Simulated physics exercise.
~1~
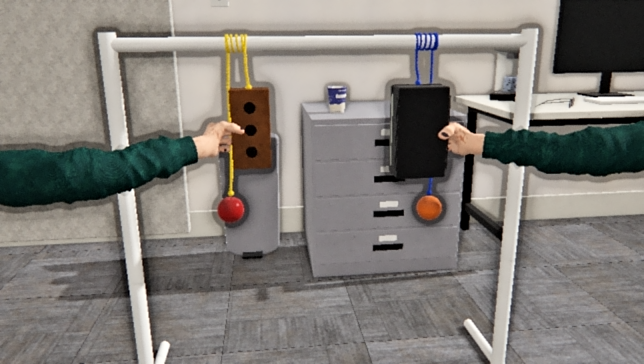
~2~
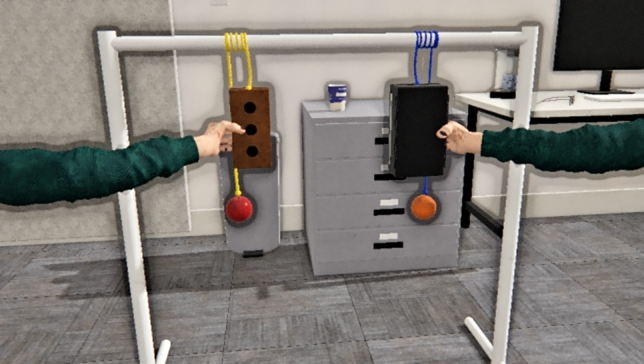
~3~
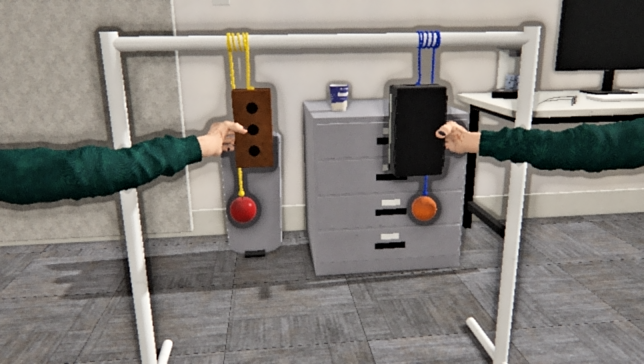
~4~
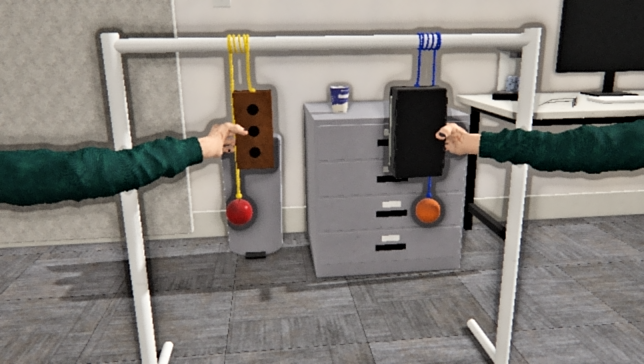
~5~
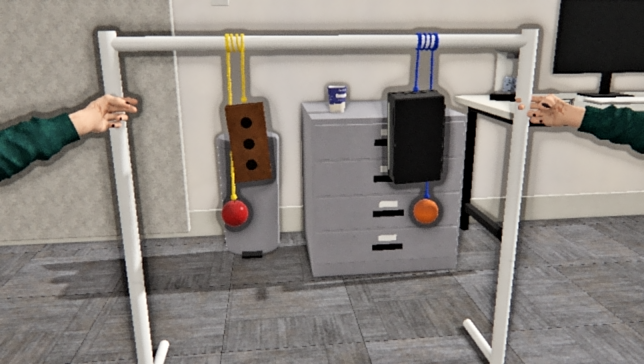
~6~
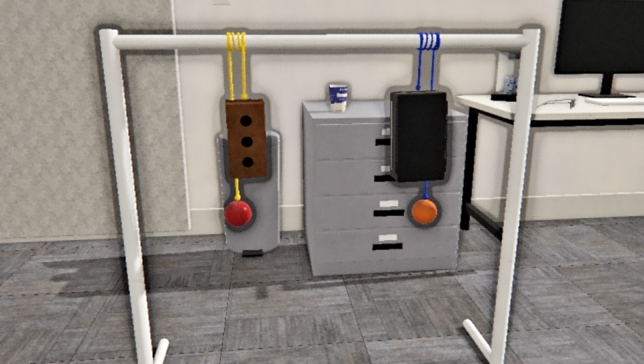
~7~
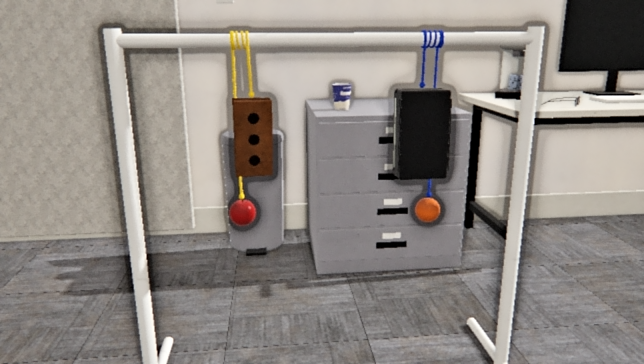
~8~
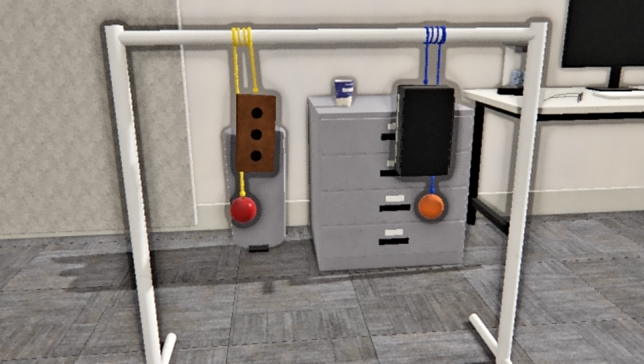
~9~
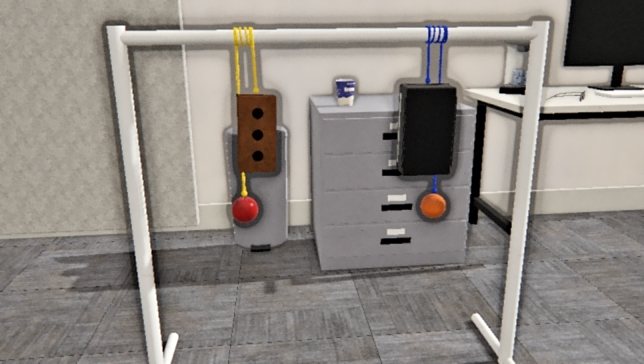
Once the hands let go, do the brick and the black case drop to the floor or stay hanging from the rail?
Both stay hanging from the rail. The brick only dips slightly on its yellow laces, and the black case is still held up by its blue ones.
